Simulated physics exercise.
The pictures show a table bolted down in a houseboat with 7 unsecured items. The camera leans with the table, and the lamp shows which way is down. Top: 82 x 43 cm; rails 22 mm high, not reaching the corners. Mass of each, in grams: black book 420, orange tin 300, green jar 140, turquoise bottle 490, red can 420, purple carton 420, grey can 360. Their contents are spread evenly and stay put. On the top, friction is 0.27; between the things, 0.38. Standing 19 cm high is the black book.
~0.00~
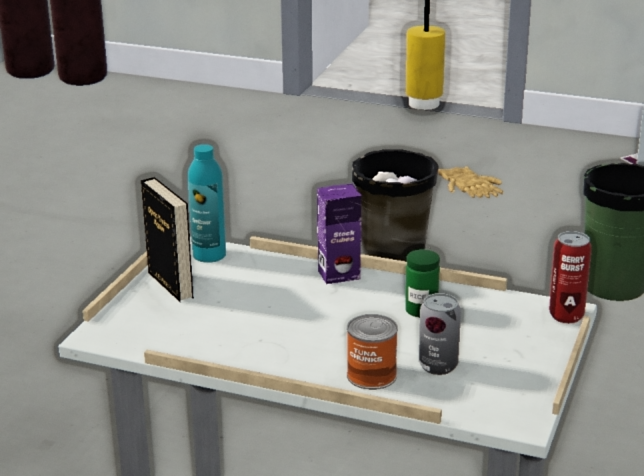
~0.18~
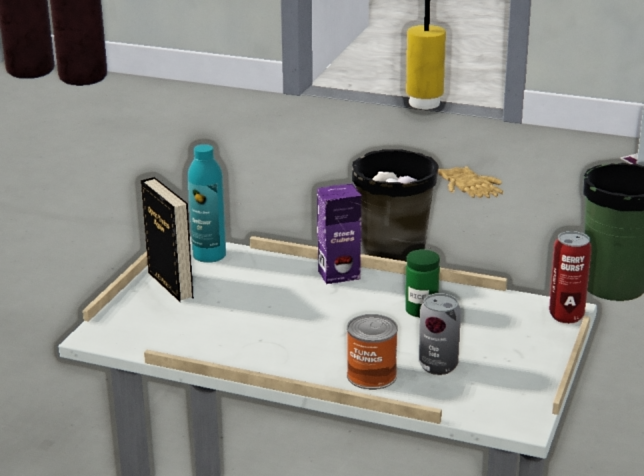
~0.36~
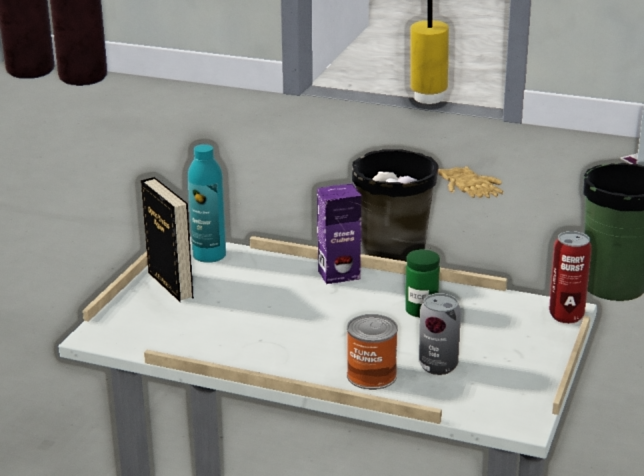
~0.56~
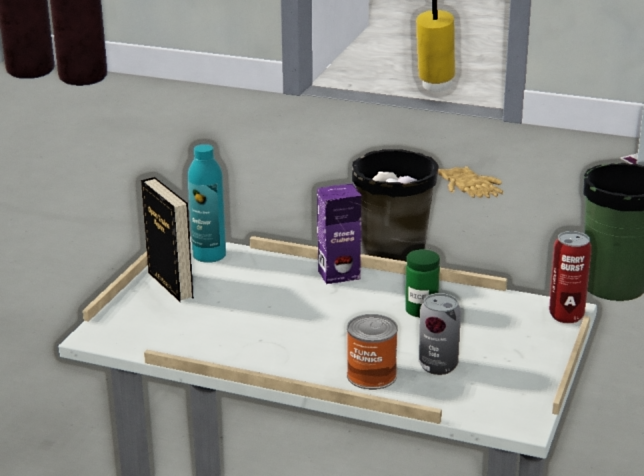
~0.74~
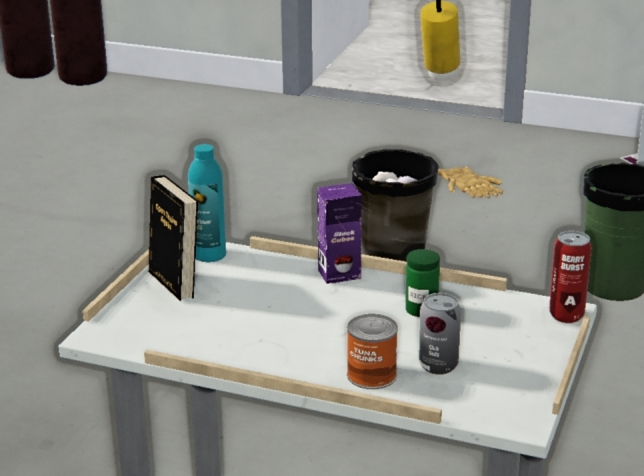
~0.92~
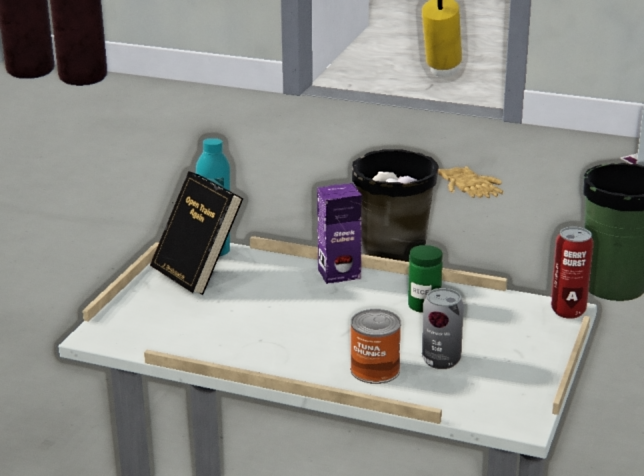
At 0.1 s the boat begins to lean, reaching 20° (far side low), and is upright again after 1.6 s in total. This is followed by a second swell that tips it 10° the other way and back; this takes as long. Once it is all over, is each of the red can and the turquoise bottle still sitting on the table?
Red can: No, turquoise bottle: No.
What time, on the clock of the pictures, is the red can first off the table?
I'd say around the 1.1 s mark.
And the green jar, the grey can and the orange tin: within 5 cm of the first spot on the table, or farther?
Green jar: Is displaced; grey can: Is displaced; orange tin: Is displaced.
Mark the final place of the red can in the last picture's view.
Around (586, 463).
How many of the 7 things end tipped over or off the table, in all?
Tally: 3.
By 1.12 s, floor tilted 16°, far side down; turquoise bottle and red can now off the table; black book rocked 68° off its seat; grey can 7 cm from its spot.
By 1.32 s, floor tilted 9°, far side down; black book on its side; grey can 12 cm from its spot; orange tin 12 cm from its spot.
By 1.62 s, boat level; black book on its side; grey can 14 cm from its spot; orange tin 14 cm from its spot.
When it is over (3.8 s), off the table, turquoise bottle and red can; lying over on the table, black book; not toppled but over 5 cm from the start, orange tin, green jar and grey can; the last one within 5 cm of the start. In the last view, red can near (586, 463), turquoise bottle near (335, 375).
